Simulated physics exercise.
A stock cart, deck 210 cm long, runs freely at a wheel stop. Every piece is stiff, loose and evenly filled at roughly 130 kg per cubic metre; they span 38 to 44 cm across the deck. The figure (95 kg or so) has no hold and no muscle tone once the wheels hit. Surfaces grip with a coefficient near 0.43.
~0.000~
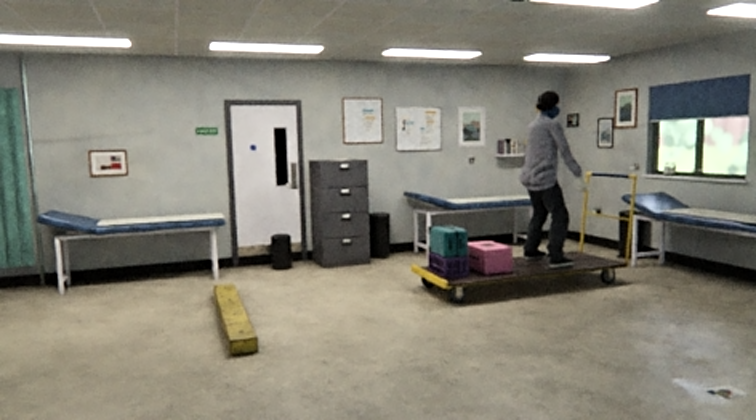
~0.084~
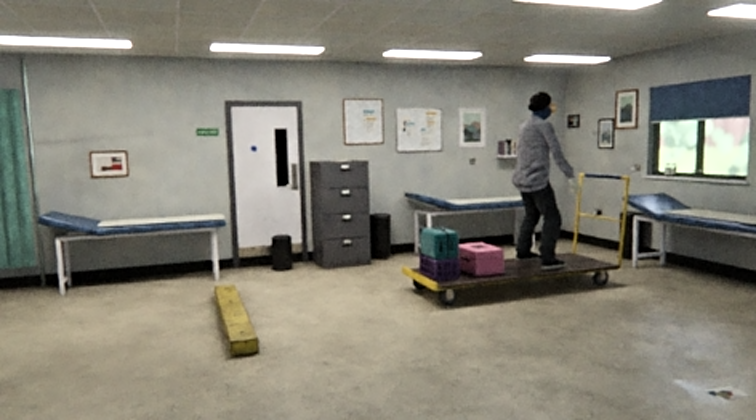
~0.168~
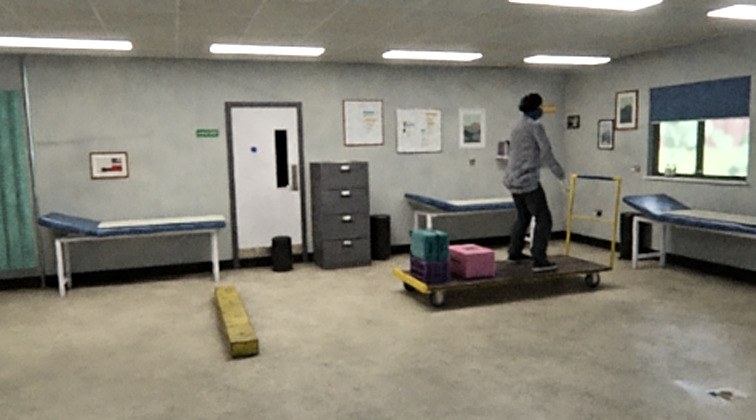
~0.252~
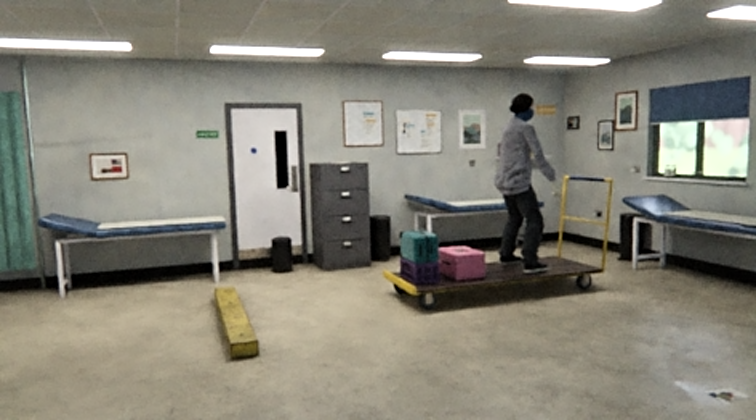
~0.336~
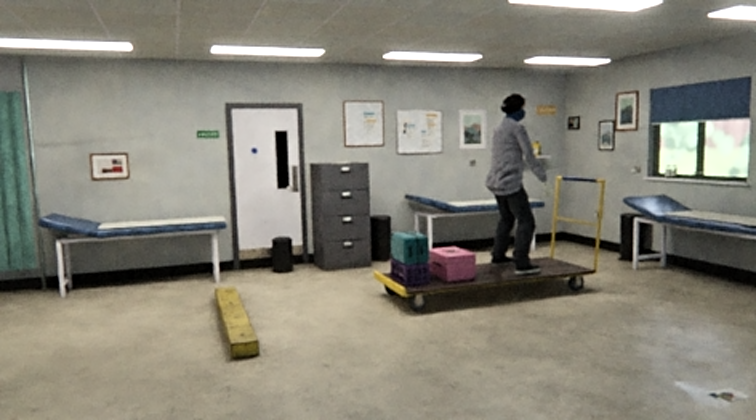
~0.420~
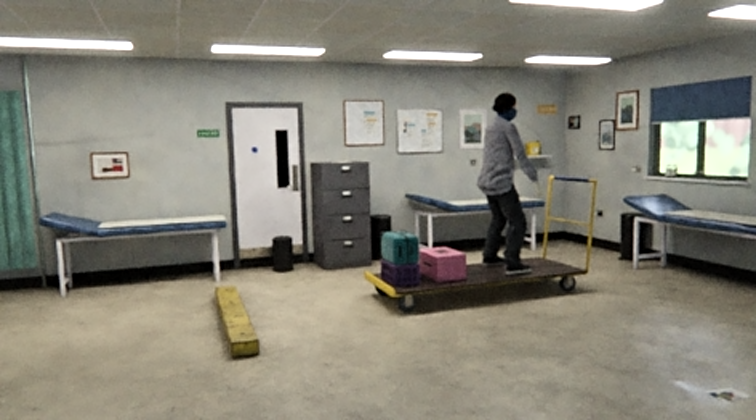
In a clinic-like room, a standing figure and some cases ride a flat cart left.
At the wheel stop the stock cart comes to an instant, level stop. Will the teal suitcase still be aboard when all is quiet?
In the end the teal suitcase ends off the deck.
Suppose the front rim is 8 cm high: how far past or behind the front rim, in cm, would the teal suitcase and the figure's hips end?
In that case teal 50 past, hips 90 behind.
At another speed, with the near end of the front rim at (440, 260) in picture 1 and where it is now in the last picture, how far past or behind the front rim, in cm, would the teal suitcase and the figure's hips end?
Then teal 90 past, hips 20 behind.
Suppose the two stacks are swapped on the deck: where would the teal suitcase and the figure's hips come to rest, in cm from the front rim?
In that case teal 50 behind, hips 90 behind.
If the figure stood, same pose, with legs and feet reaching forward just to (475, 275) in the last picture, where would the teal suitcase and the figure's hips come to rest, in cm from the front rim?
In that case teal 50 past, hips 20 behind.
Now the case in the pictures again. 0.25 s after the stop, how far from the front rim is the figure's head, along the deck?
Some 110 cm behind it.
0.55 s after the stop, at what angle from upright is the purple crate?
Roughly 0° from upright.
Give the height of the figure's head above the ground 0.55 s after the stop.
Roughly 90 cm above it.
After 1.47 s the deck stops.
After 1.72 s the teal suitcase is 2 cm behind the rim, tilted 10°, near (236, 262) in the last picture's view.
After 2.02 s the teal suitcase is 13 cm past the rim, tilted 80°, near (218, 282) in the last picture's view.
After 2.47 s the teal suitcase is 50 cm past the rim, tilted 180°, near (175, 314) in the last picture's view.
Final state at 3.5 s, past the rim, teal suitcase; behind it, purple crate, pink toolbox and the figure's hips.
